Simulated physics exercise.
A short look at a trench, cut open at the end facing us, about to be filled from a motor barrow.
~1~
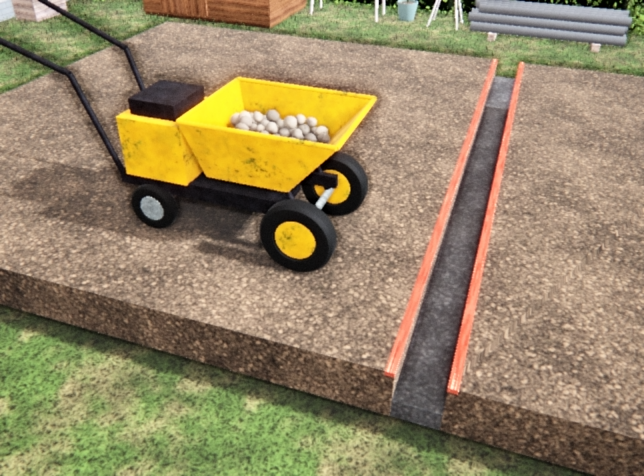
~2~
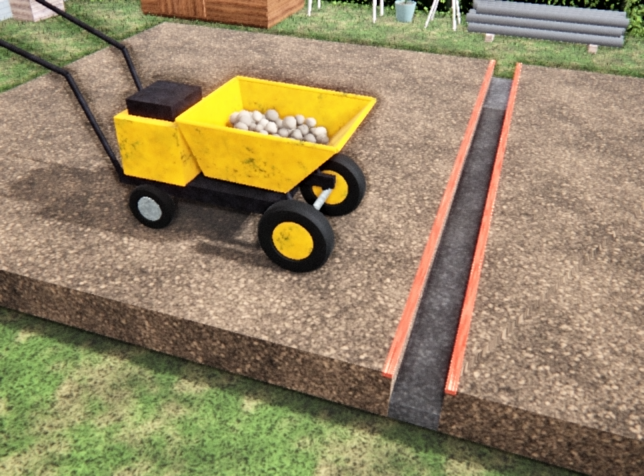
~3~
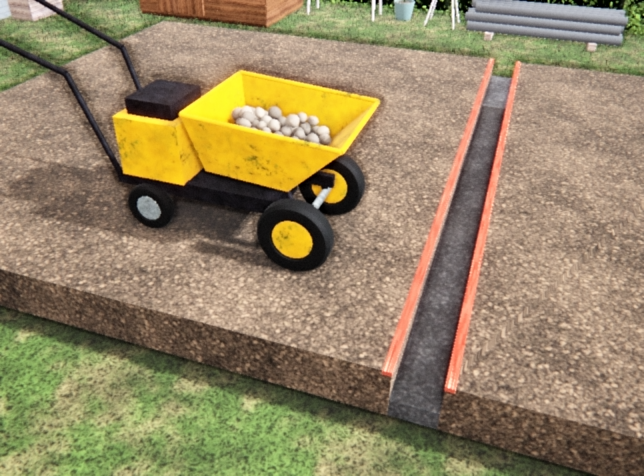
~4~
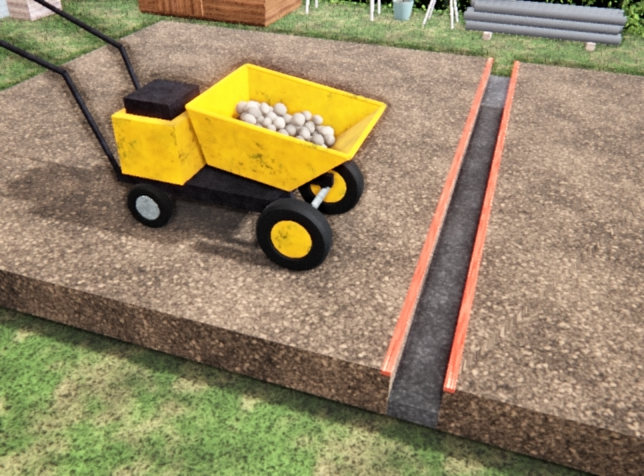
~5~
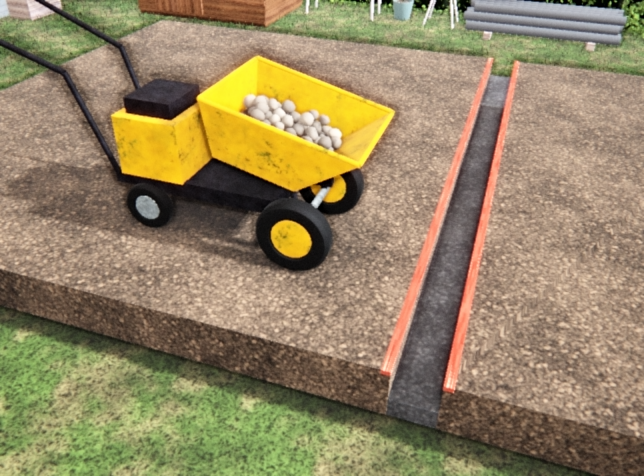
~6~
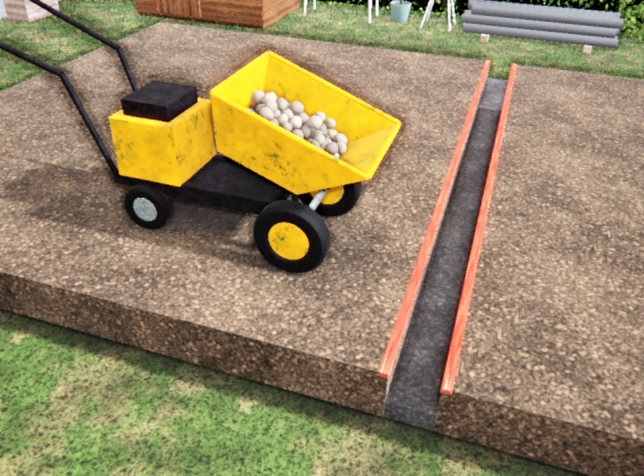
A yellow motor barrow loaded with pale pebbles stood beside a narrow, orange-edged trench, and its skip gradually tilted forward to the right, its back rising while the wheels stayed put.
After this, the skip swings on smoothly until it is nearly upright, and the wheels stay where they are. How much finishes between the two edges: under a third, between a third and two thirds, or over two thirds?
It catches over two thirds.
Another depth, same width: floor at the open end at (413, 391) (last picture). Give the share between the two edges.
Near 60 %.
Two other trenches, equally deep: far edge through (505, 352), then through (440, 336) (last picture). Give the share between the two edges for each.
In turn 100 and 60 in a hundred.
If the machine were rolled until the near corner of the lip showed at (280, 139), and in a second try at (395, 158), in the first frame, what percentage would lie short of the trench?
In turn 60 and 0 in a hundred.
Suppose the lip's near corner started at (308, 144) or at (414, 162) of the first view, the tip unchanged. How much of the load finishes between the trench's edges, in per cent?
Roughly 60 per cent, and 0 per cent.
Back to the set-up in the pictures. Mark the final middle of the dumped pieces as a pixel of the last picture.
At about (444, 276).
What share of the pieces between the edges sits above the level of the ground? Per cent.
About 20 per cent.
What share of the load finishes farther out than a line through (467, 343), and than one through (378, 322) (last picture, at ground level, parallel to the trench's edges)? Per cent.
In turn 0 and 100 in a hundred.
Just after the last frame, skip tipped steeply; every one in the skip.
A moment on, skip tipped right over; the larger part in the skip; just a few short of the trench; roughly a quarter in or heaped over the trench.
Further on, skip tipped right over; just a few in the skip; about a tenth short of the trench; the larger part in or heaped over the trench; just a few beyond it.
When it is over, skip tipped right over; about a tenth short of the trench; the larger part in or heaped over the trench; just a few beyond it.
